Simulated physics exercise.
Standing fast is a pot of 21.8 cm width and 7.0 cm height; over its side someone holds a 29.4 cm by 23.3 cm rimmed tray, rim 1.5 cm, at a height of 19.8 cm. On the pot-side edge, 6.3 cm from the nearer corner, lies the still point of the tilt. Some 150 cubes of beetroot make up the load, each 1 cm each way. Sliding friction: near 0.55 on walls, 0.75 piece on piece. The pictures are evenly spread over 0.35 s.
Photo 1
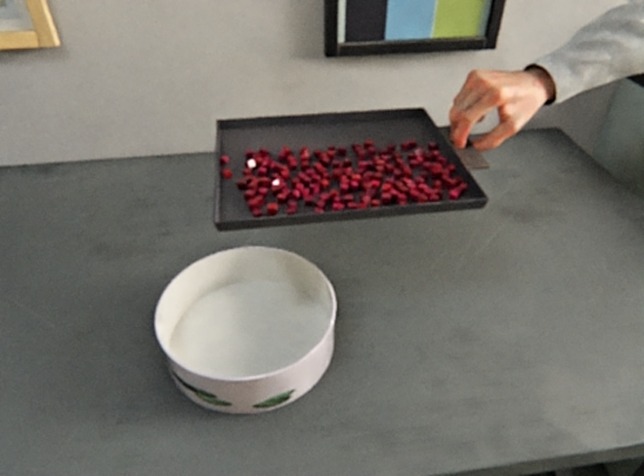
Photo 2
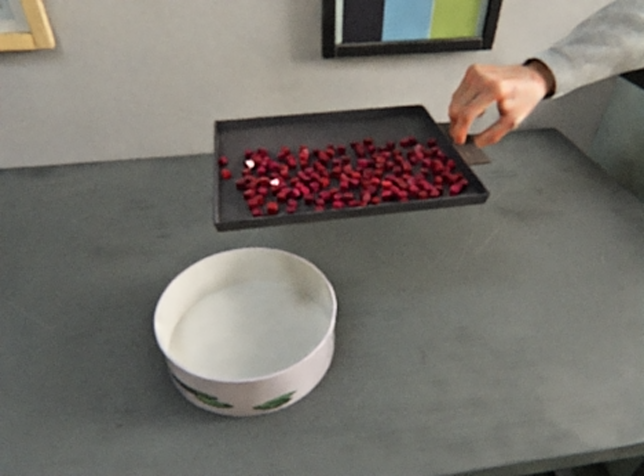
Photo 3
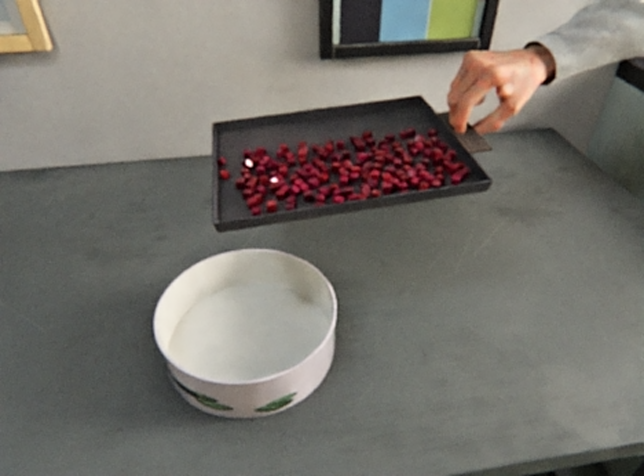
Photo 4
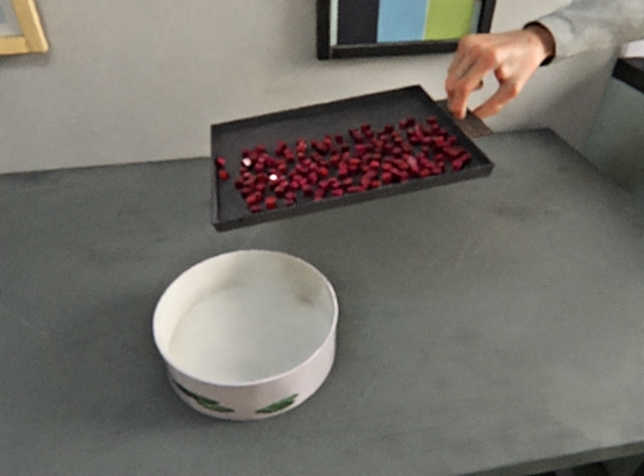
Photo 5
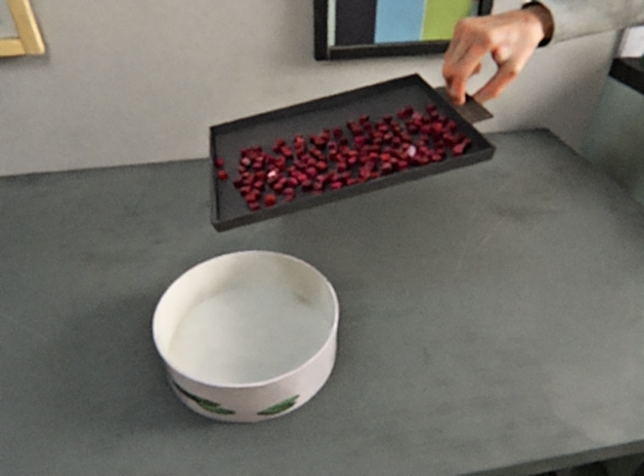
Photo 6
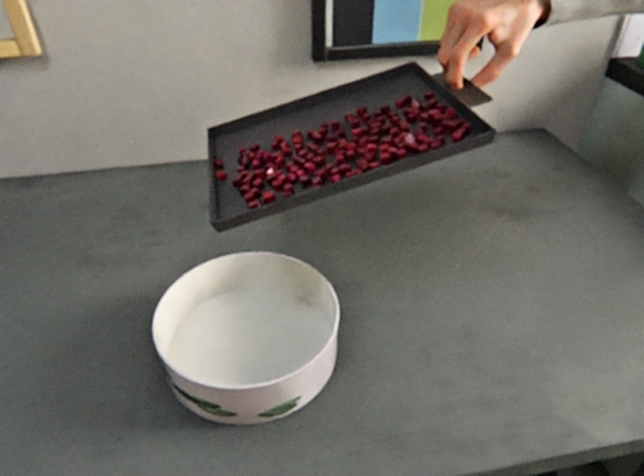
The clip shows a hand holding a dark rimmed tray of small deep-red pieces above a white pot on a grey table, then gradually raising the tray's right side so it slants down to the left while the pieces stay spread across it.
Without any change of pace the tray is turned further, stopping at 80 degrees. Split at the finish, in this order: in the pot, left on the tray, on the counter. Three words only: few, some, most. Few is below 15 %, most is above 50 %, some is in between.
Pot - few, tray - most, counter - some.
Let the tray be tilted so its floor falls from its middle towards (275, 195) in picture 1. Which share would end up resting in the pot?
I'd estimate about 80 %.
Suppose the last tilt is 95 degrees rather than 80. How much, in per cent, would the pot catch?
Estimated share: About 30 %.
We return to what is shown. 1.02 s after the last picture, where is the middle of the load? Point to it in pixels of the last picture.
I reckon close to (218, 170).
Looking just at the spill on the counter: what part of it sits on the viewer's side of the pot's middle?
Roughly 10 percent of the spill.
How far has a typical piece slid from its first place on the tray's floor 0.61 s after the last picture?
Roughly 9 cm.
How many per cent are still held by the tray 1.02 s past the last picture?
Close to 70 in a hundred parts of the load.
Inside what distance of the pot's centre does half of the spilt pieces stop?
30 cm.
Then, 0.61 s after the last picture, tilt 45 degrees; the tray holds 100 %, the pot 0 %.
Then, 1.02 s after the last picture, tilt 66 degrees; the tray holds 70 %, the pot 5 %.
Then, 1.52 s after the last picture, tilt 80 degrees; the tray holds 65 %, the pot 5 %.
In the end, pot 5 %, tray 60 %, counter 40 %.
